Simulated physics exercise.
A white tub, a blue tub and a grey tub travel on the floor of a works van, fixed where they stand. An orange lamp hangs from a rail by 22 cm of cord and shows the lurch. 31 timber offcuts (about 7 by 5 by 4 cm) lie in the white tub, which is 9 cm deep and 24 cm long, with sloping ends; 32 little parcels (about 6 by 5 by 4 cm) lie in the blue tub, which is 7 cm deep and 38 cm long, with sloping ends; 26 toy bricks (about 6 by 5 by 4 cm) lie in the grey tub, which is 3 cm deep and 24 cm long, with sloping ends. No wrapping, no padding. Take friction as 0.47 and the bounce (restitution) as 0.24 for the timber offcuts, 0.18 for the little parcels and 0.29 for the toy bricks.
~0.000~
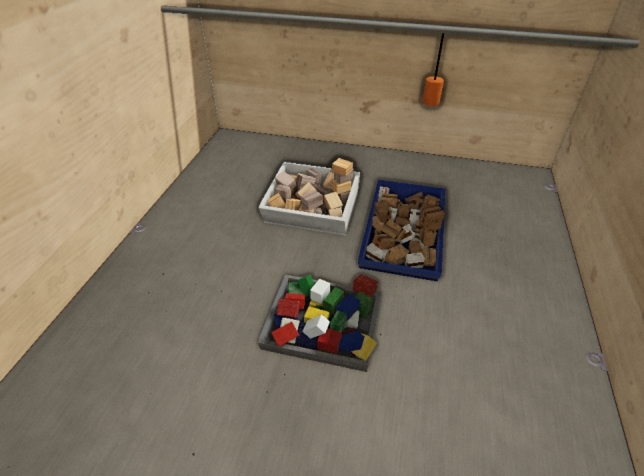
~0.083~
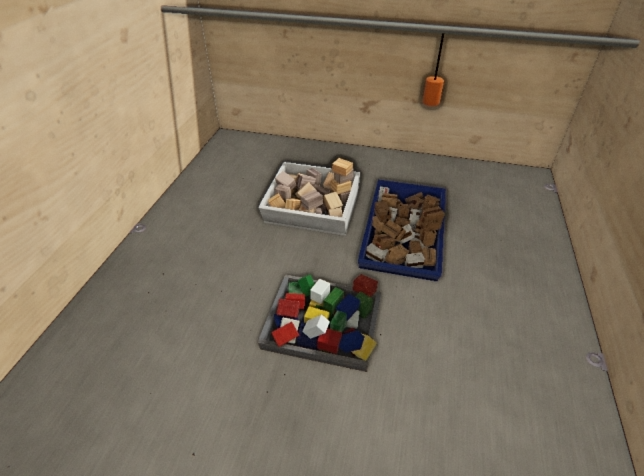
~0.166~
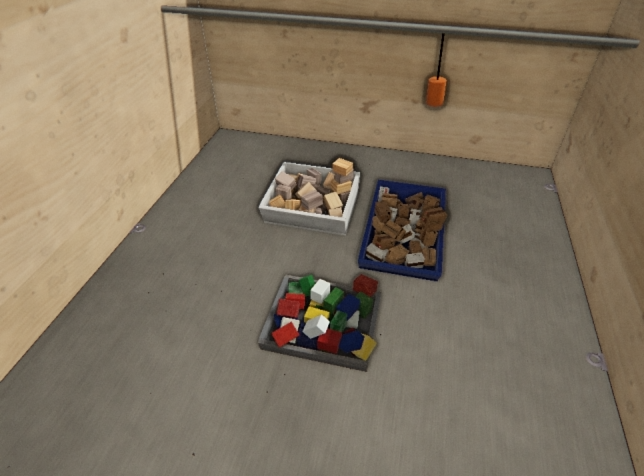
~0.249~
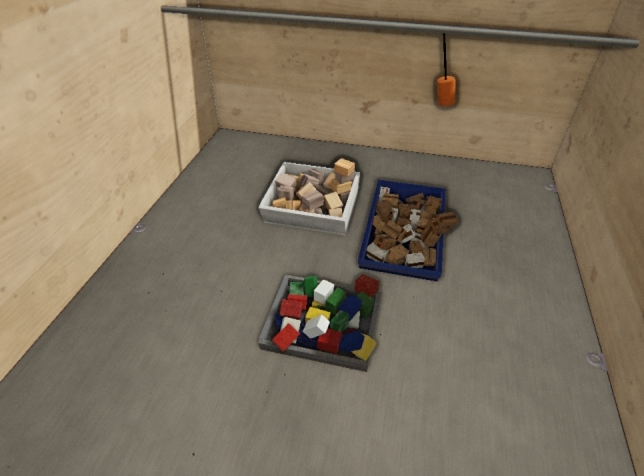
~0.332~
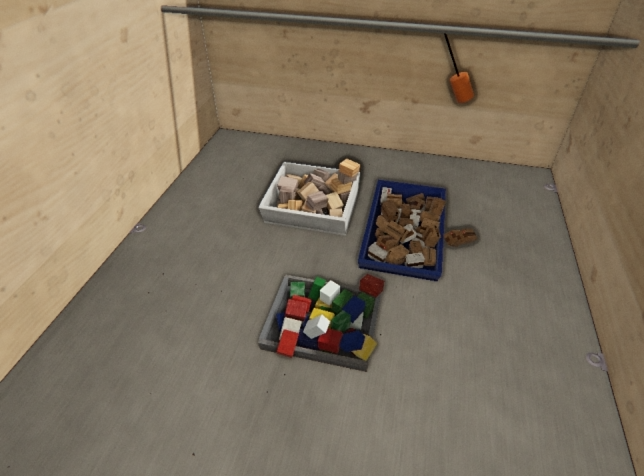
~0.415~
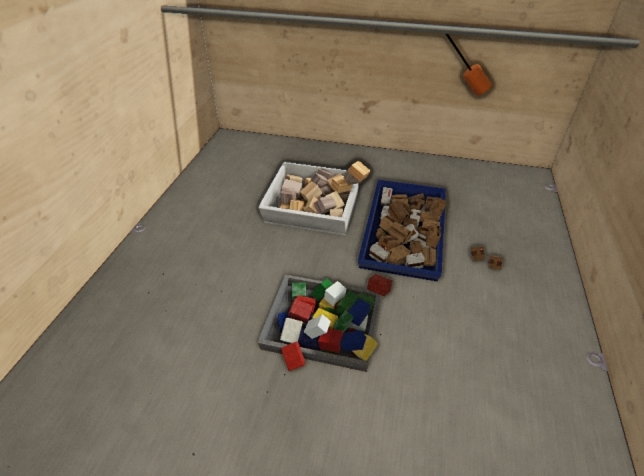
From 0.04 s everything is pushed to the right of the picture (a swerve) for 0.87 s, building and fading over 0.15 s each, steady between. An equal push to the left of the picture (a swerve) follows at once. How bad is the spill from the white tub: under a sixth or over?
Out of the white tub go under a sixth of the timber offcuts.
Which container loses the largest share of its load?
The grey tub.
After 0.71 s, the white tub is down by 2 of 31, the blue tub is down by 2 of 32 and the grey tub is down by 5 of 26.
After 1.07 s, the white tub is down by 2 of 31, the blue tub is down by 3 of 32 and the grey tub is down by 7 of 26.
After 1.58 s, the white tub is down by 2 of 31, the blue tub is down by 3 of 32 and the grey tub is down by 8 of 26.
Outcome (at 2.24 s), the white tub is down by 2 of 31, the blue tub is down by 3 of 32 and the grey tub is down by 10 of 26. Asked share, 2 of 31, 6 per cent.
